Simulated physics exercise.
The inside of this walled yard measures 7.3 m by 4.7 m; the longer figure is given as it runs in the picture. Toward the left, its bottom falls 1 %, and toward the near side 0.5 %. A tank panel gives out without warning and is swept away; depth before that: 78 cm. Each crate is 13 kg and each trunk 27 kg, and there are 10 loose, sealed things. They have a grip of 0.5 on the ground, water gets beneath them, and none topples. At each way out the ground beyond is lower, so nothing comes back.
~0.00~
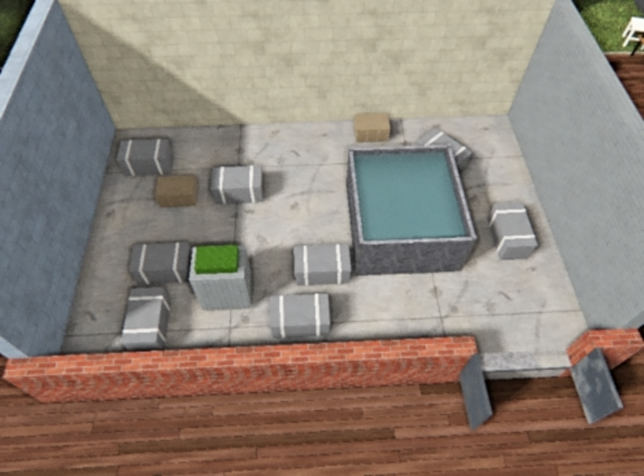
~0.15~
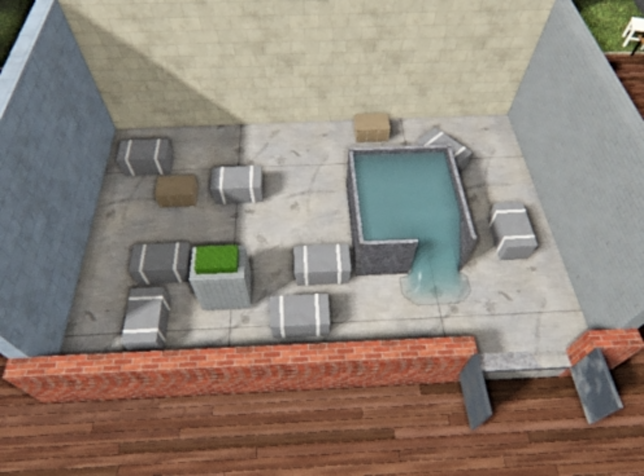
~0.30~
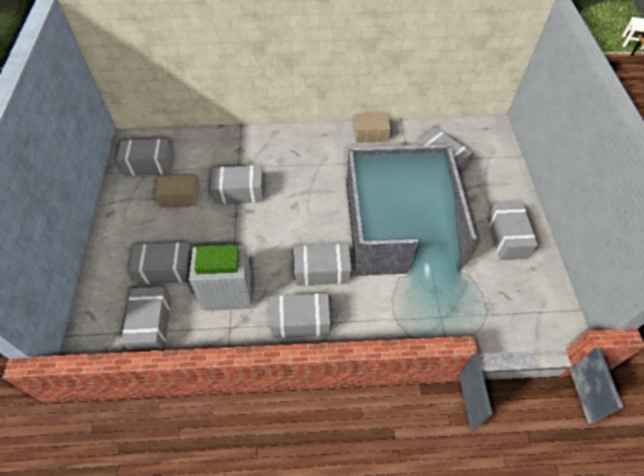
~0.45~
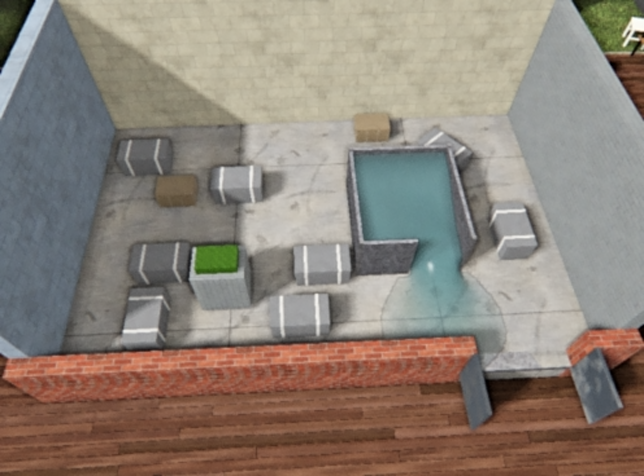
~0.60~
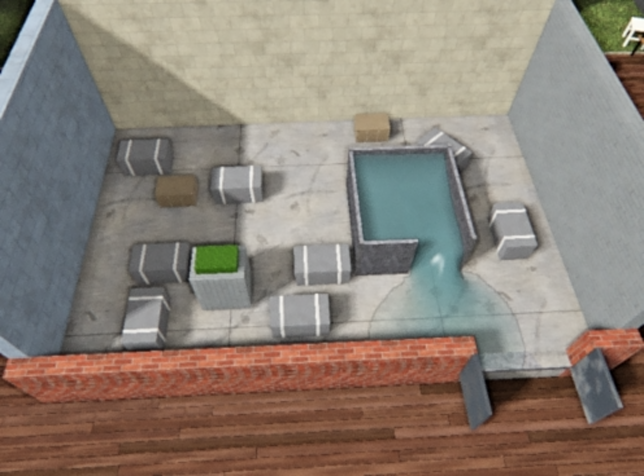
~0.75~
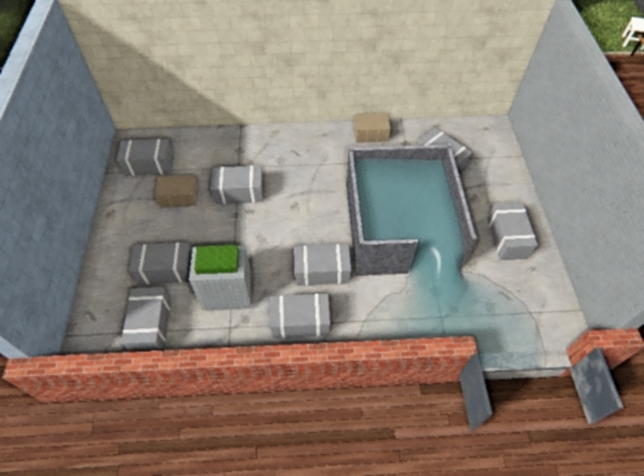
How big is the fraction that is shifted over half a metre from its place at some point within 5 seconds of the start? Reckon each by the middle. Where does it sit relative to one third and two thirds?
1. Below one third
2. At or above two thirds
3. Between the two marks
(1) Below one third.
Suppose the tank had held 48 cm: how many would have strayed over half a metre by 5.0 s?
In that case 0 of them.
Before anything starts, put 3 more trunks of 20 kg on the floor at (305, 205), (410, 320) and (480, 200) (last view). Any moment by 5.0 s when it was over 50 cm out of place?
In the order asked: Not as far, farther than that, not as far.
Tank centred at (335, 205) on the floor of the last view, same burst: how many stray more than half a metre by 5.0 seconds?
That would give 2.
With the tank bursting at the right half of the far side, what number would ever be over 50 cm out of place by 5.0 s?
Result: 5.
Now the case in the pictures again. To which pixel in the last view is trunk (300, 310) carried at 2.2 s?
Estimated pixel: Around (279, 288).
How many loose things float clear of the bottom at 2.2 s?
Tally: 0 of them.
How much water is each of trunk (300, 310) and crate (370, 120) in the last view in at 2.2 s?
I'd put it at 8 cm and 0 cm respectively.
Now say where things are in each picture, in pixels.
In the first frame, a crate at (175, 185), on the bottom; a trunk at (160, 257), on the bottom; 2.5 m2 under water; 0 of 10 have shifted.
In the second frame, a crate at (175, 185) rests on the ground; a trunk at (160, 257), on the bottom; water covers 3.0 m2; 0 of 10 have shifted.
In the third frame, a crate at (175, 185) rests on the ground; a trunk at (160, 257) rests on the ground; water covers 3.8 m2; 0 of 10 have shifted.
In the fourth frame, a crate at (175, 185), on the bottom; a trunk at (160, 257) rests on the ground; water covers 4.5 m2; 0 of 10 have shifted.
In the fifth frame, a crate at (175, 185) rests on the ground; a trunk at (160, 257) rests on the ground; water covers 5.0 m2; 0 of 10 have shifted.
In the sixth frame, a crate at (175, 185) rests on the ground; a trunk at (160, 257) rests on the ground; 5.4 m2 under water; 0 of 10 have shifted.
After 1.1 s 0 of 10 are over 50 cm from their spots; 0 afloat.
After 2.2 s 0 of 10 are over 50 cm from their spots; 0 afloat.
After 3.5 s 2 of 10 are over 50 cm from their spots; 0 afloat.
After 5.0 s 2 of 10 are over 50 cm from their spots, and 2 have been at some point; 0 afloat.
